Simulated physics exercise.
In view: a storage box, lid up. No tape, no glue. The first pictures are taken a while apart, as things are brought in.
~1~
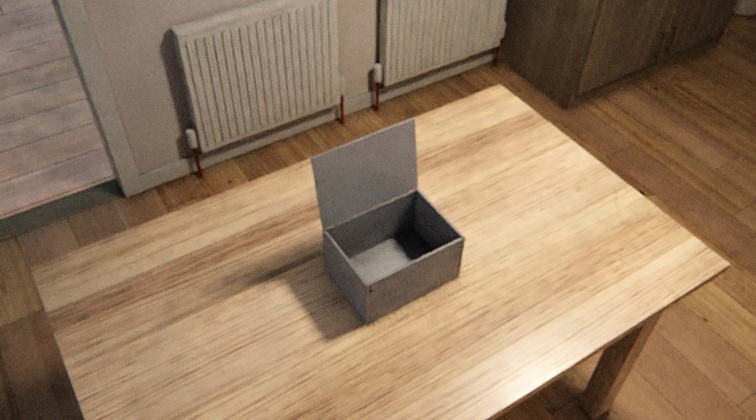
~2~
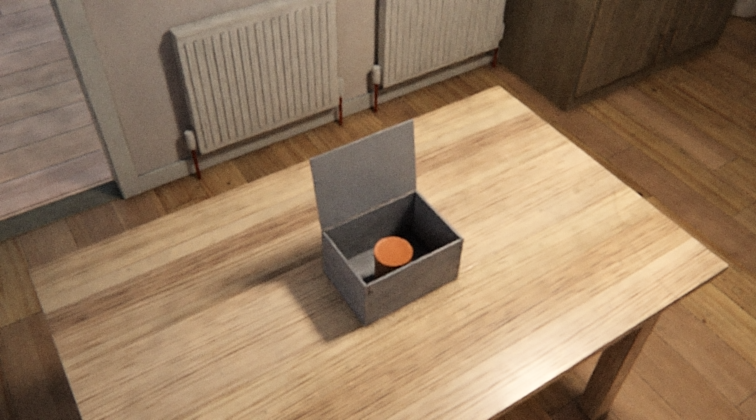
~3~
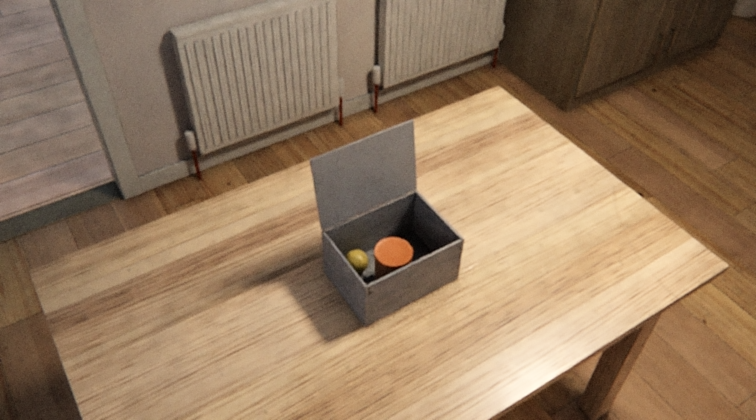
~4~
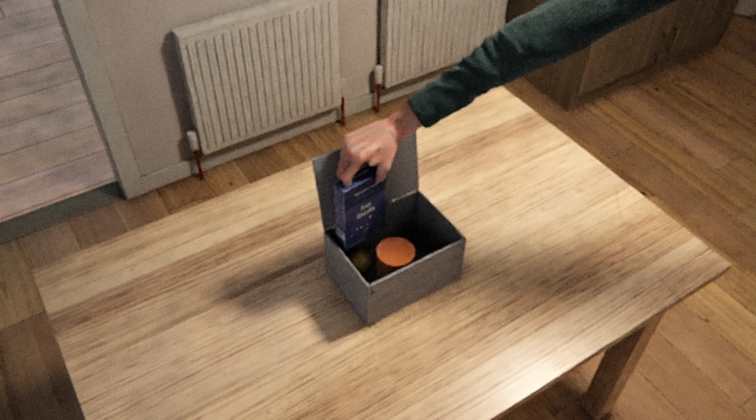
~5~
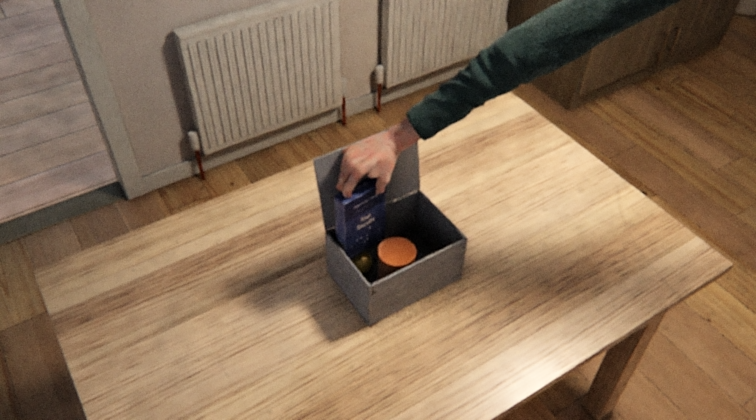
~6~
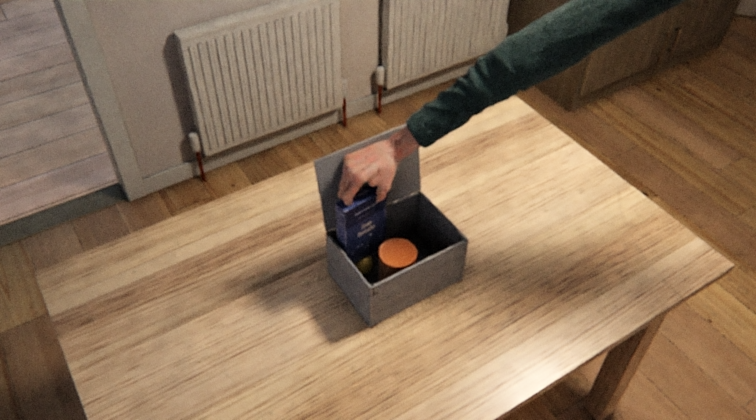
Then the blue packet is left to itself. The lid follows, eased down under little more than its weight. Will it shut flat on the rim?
Outcome: The lid closes.
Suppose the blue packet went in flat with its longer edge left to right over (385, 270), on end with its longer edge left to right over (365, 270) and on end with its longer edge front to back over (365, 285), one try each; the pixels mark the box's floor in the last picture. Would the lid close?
First, it stays ajar; second, it sits on the rim; third, it is held up.
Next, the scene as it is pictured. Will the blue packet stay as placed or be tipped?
It tips.
Then, 0.80 s past the last view, lid starting down; blue packet rocked 65° from its first pose near (387, 228); yellow lemon displaced a little.
Then, 1.70 s past the last view, lid 60° above the rim; blue packet rocked 65° from its first pose near (391, 233); yellow lemon displaced a little.
Then, 2.20 s past the last view, lid 24° above the rim; blue packet on its side near (396, 241); yellow lemon displaced a little.
Finally, lid shut; down or leaning hard in the box, blue packet; the other 2 still in place. Final places as the last picture's camera would see them, blue packet near (396, 240).
